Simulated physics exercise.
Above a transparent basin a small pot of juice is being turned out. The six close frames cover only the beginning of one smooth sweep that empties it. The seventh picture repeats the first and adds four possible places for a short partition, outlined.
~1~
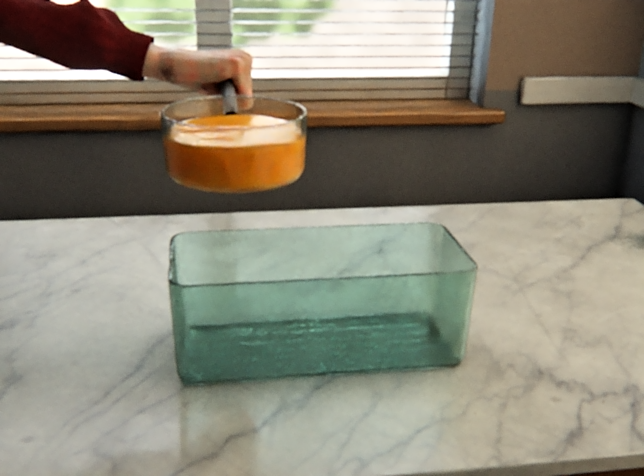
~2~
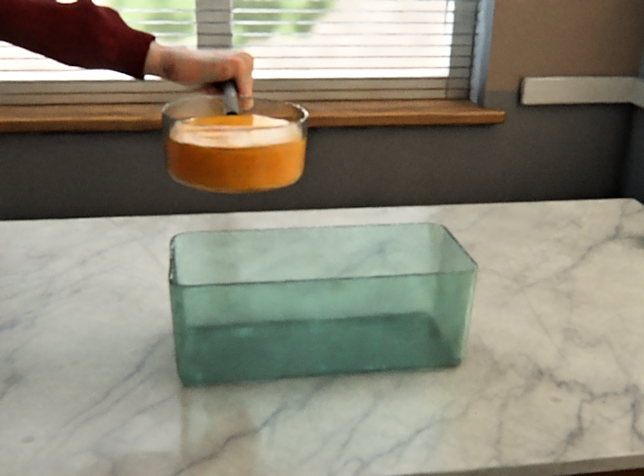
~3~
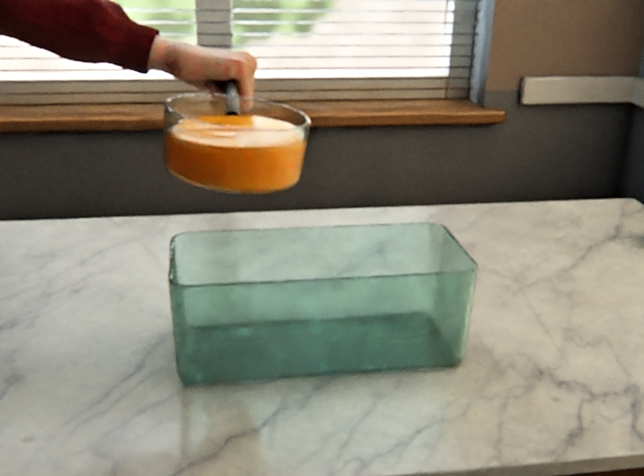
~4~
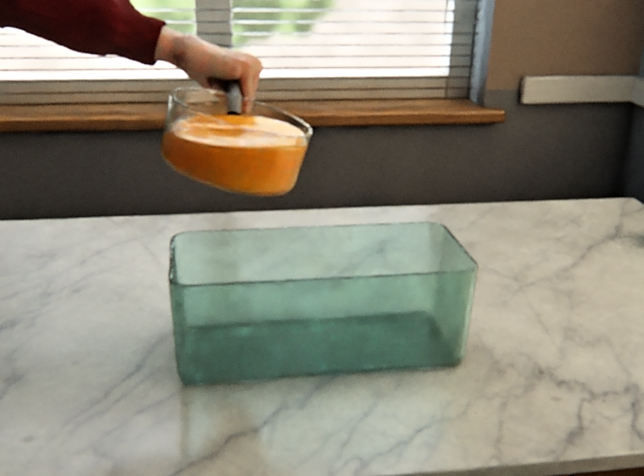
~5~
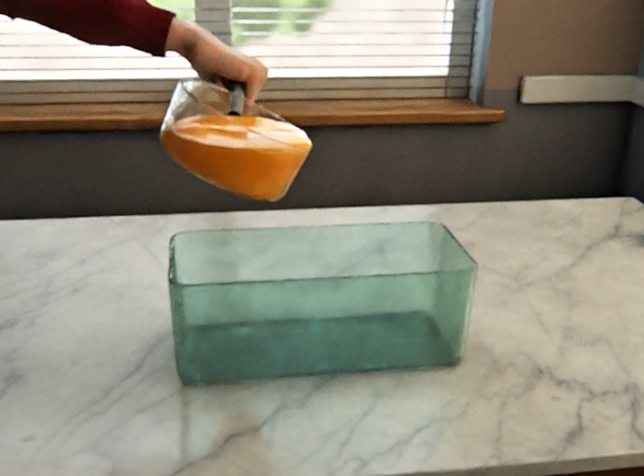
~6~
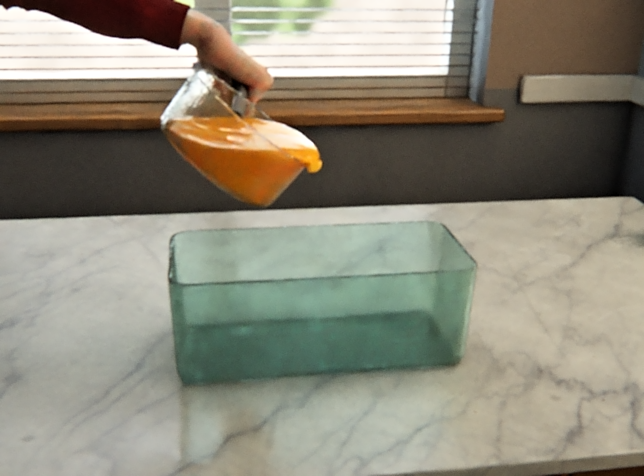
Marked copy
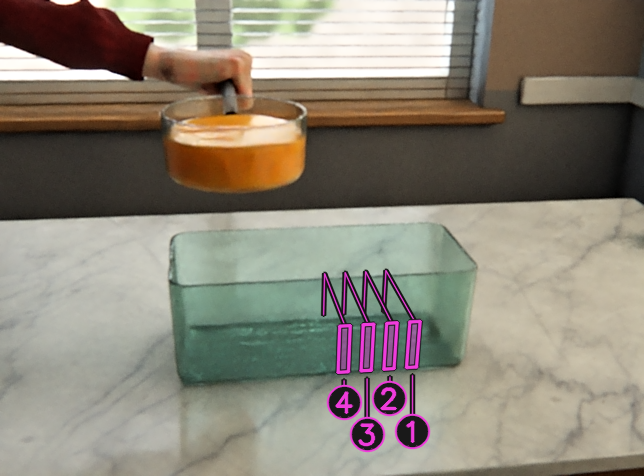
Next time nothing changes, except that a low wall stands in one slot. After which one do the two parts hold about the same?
4.
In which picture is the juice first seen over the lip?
Picture 5.
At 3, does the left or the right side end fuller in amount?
More ends on the left.
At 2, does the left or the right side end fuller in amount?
The left side.
In magenta, 1 at (412, 375); 2 at (389, 376); 3 at (367, 378); 4 at (344, 380).
With 1, about 92 % ends left of the wall and 5 % right of it.
With 2, about 94 % ends left of the wall and 3 % right of it; 3 % is lost outside.
With 3, about 73 % ends left of the wall and 23 % right of it; 3 % is lost outside.
With 4, about 45 % ends left of the wall and 53 % right of it.
